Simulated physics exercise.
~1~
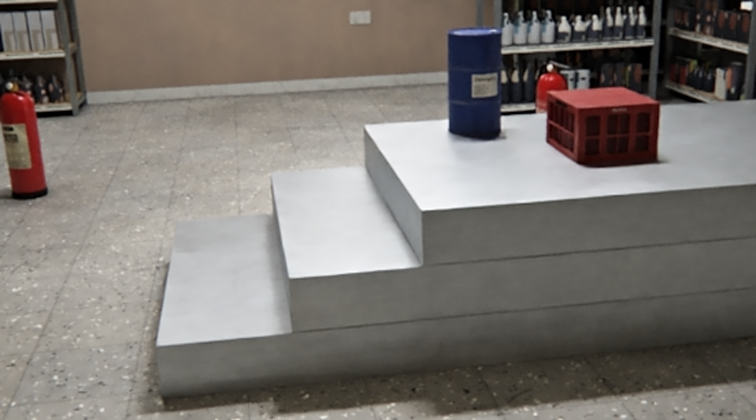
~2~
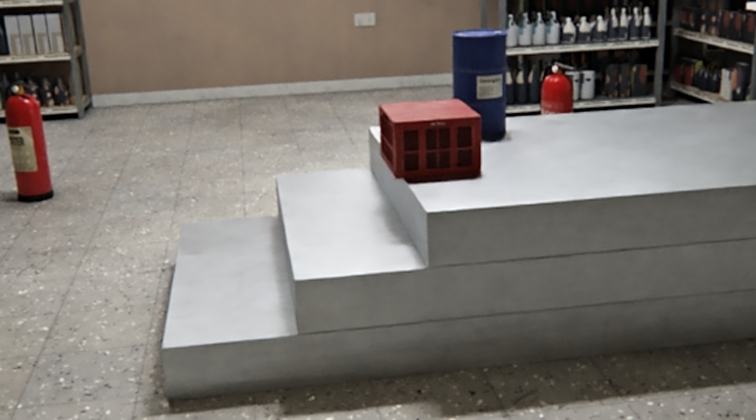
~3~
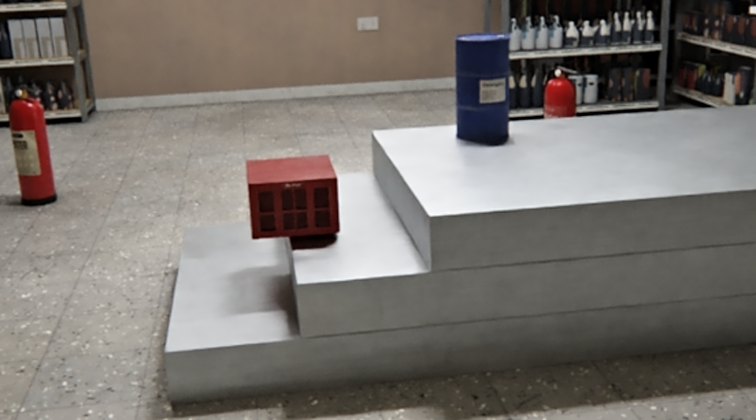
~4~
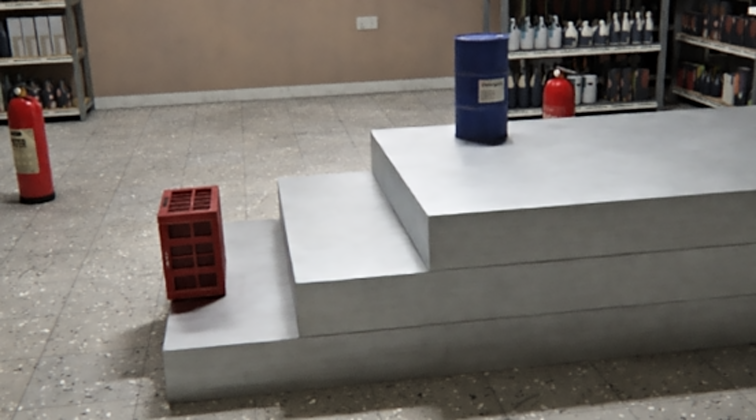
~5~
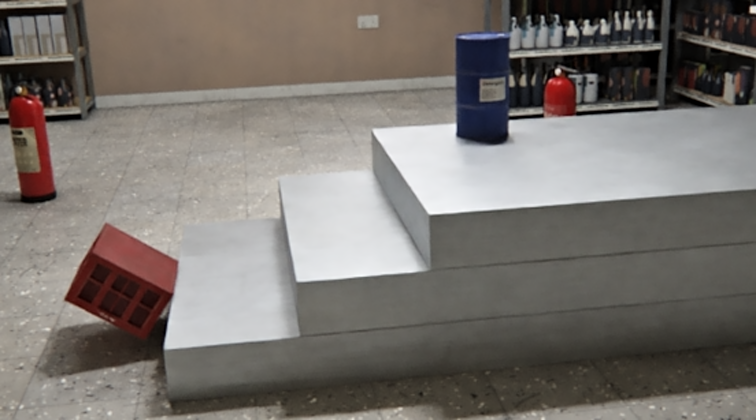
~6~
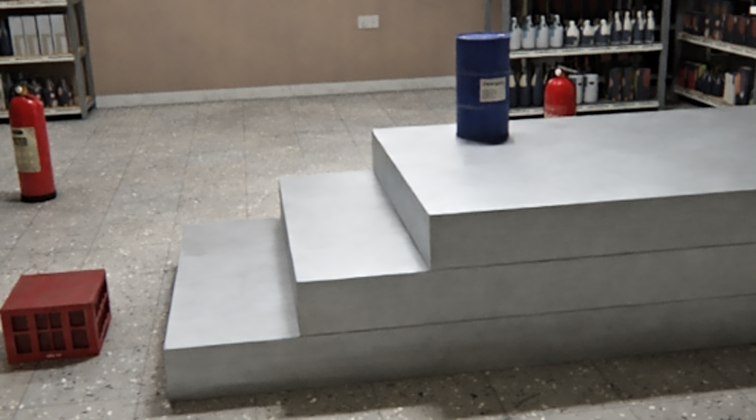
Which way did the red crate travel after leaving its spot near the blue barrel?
The red crate travelled to the left, going down the steps to the floor.
